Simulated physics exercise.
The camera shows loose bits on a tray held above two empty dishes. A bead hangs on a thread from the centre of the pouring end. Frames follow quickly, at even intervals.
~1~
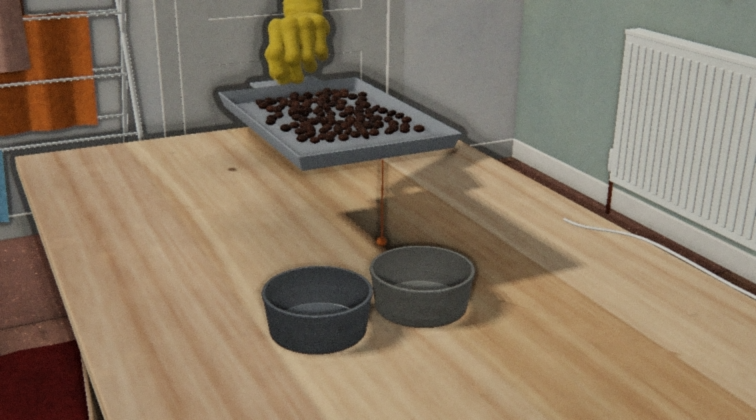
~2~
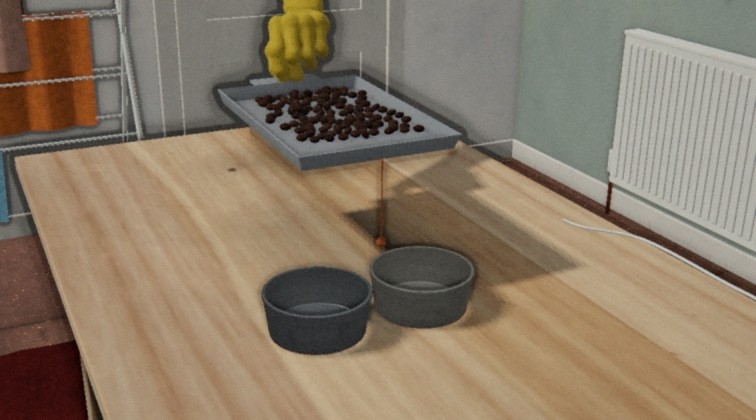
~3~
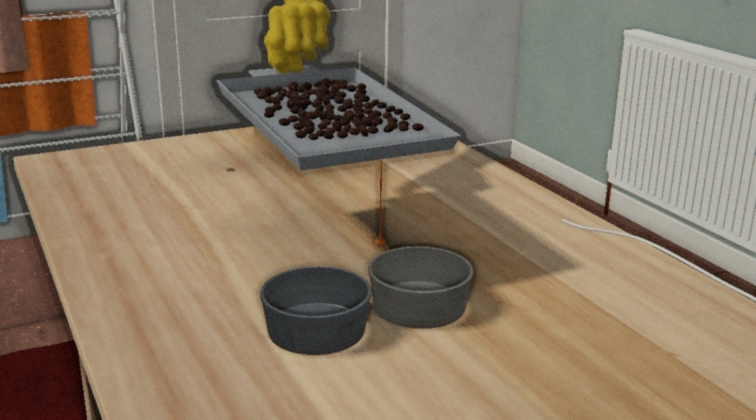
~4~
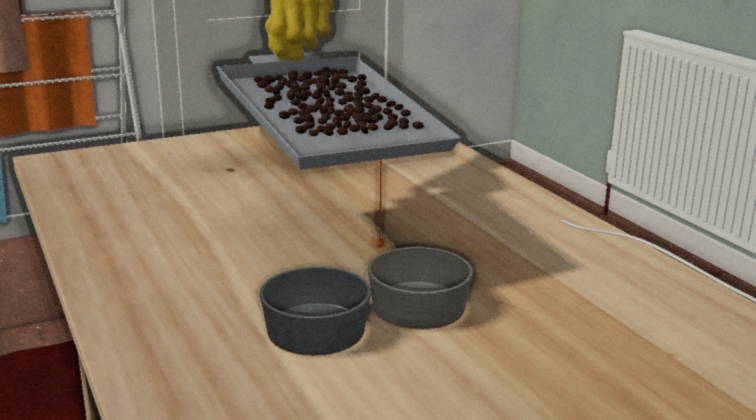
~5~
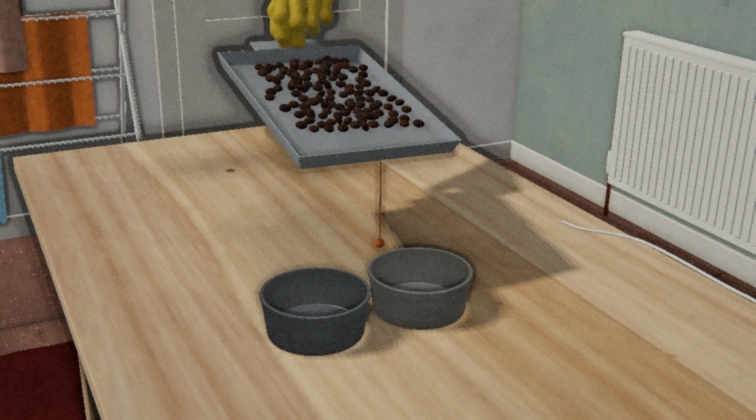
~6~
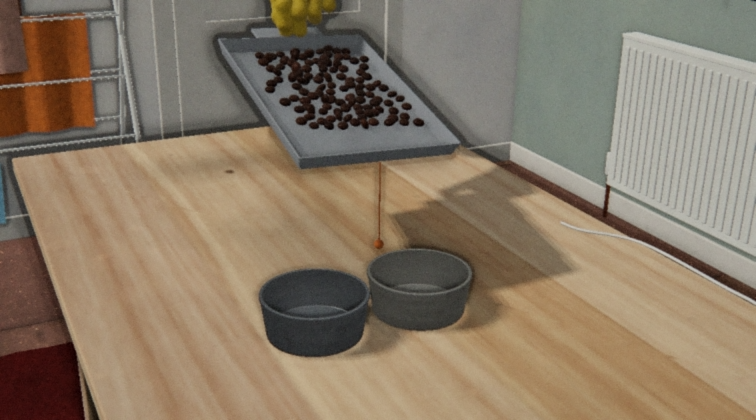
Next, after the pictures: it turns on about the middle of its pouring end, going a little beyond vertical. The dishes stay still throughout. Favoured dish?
Right.
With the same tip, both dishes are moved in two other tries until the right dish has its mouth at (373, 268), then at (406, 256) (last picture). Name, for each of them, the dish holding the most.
First try: The rightmost dish. Second try: The rightmost dish.
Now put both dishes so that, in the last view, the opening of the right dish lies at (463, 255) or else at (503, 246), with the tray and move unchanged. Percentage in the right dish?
Near 60 % and 10 %.
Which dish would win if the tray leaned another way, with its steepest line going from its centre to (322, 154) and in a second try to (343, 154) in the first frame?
The first slope favours the dish to the left, the second the dish to the left.
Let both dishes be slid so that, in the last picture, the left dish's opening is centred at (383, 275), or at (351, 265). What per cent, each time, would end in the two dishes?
In turn 90 and 50 in a hundred.
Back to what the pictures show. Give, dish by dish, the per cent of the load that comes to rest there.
The left dish keeps near 0 in a hundred, the right dish near 70 in a hundred.
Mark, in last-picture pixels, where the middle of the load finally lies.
The centre settles at about (435, 301).
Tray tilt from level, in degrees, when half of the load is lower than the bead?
Roughly 80 degrees at that moment.
Just after the last frame, tray tipped steeply; the larger part on the tray; just a few in the right dish; roughly a quarter in the air.
A moment on, tray tipped past a quarter turn; about a tenth on the tray; roughly half in the right dish; roughly a quarter outside both; roughly a quarter in the air.
Further on, tray tipped past a quarter turn; just a few in the left dish; roughly two thirds in the right dish; roughly a third outside both.
When it is over, tray tipped past a quarter turn; just a few in the left dish; roughly two thirds in the right dish; roughly a third outside both.
